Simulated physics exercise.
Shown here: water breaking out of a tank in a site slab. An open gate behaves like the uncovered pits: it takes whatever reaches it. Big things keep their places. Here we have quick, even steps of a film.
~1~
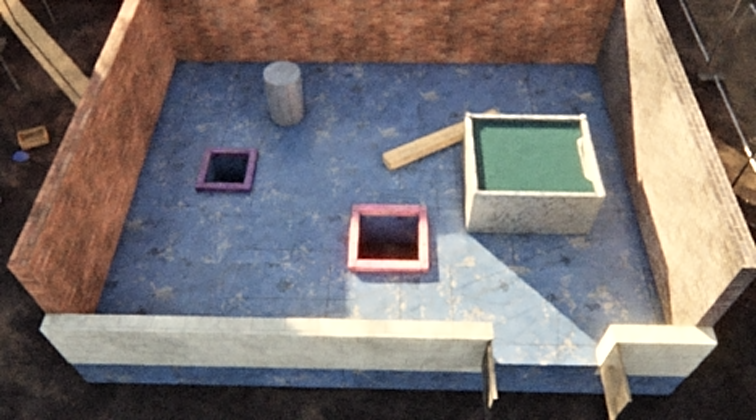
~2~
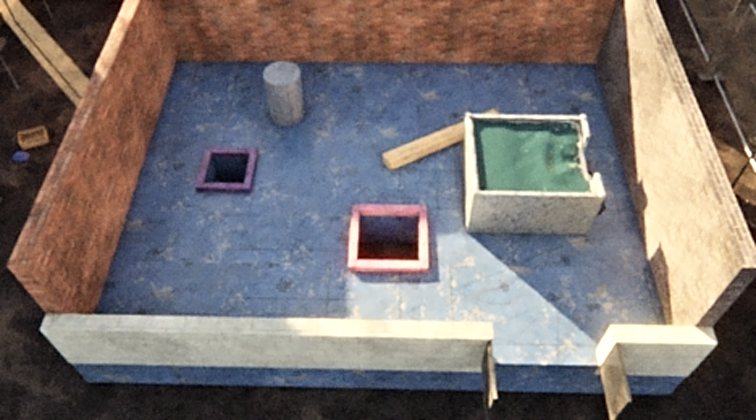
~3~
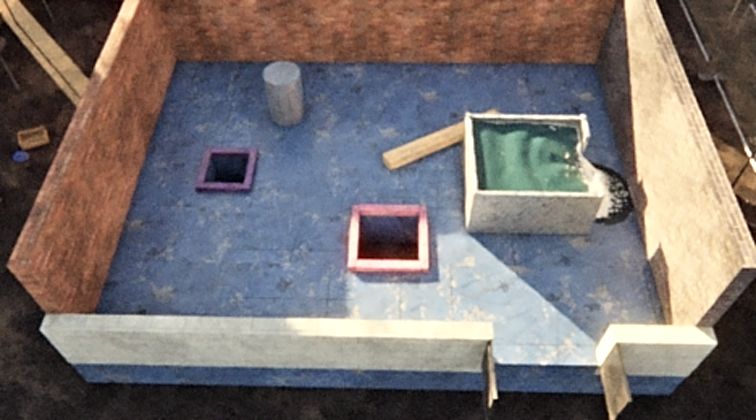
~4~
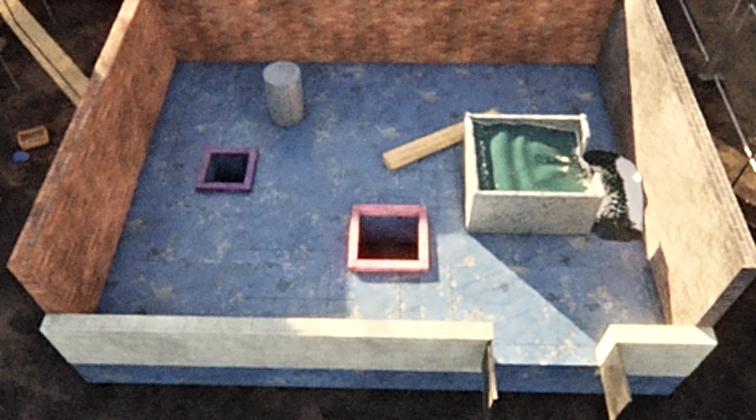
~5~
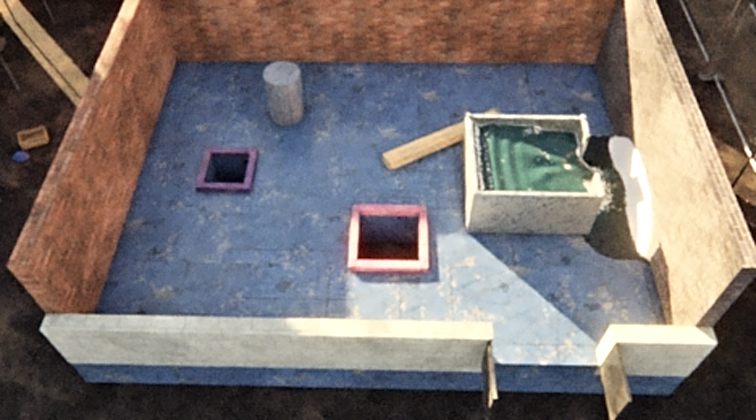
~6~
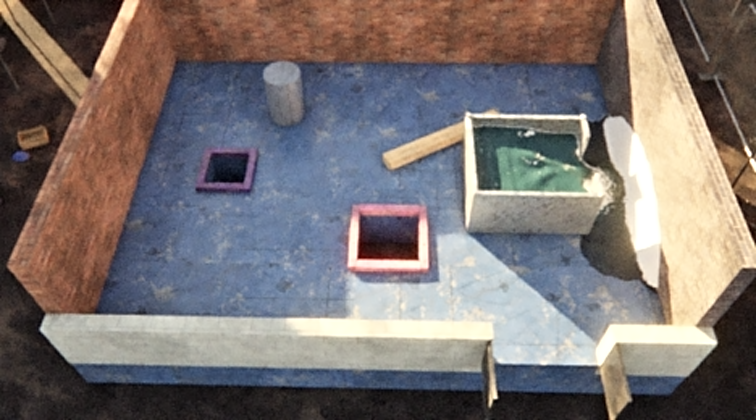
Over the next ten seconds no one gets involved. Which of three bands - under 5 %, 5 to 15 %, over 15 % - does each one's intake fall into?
Bands: The gate falls in the over 15 % band; the pink pit falls in the under 5 % band; the purple pit falls in the under 5 % band.
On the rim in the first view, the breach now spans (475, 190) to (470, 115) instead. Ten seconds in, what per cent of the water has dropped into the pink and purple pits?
Pink: 20 percent; purple: 10 percent.
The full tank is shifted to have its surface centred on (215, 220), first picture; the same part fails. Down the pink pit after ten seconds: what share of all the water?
The pink pit ends up with 30 per cent.
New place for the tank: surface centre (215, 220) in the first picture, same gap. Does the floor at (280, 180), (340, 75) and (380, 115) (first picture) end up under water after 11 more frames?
In order: Unflooded, then unflooded, then inundated.
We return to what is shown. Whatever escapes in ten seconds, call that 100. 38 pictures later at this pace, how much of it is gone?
Around 75 % of the total, roughly.
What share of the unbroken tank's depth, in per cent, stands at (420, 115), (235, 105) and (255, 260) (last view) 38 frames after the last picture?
Roughly 4, 2 and 2 per cent, in turn.
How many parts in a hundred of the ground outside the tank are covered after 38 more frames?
About 80 percent.
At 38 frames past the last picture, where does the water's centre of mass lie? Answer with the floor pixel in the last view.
I'd put it at around (454, 181).
A moment on, water covers 15 % of the floor; the gate 0 %, the pink pit 0 %, the purple pit 0 %.
Next, water covers 25 % of the floor; the gate 2 %, the pink pit 0 %, the purple pit 0 %.
Then, water covers 40 % of the floor; the gate 7 %, the pink pit 0 %, the purple pit 0 %.
Later, water covers 80 % of the floor; the gate 13 %, the pink pit 0 %, the purple pit 0 %.
In the end, water covers 95 % of the floor; the gate 17 %, the pink pit 0 %, the purple pit 0 %.
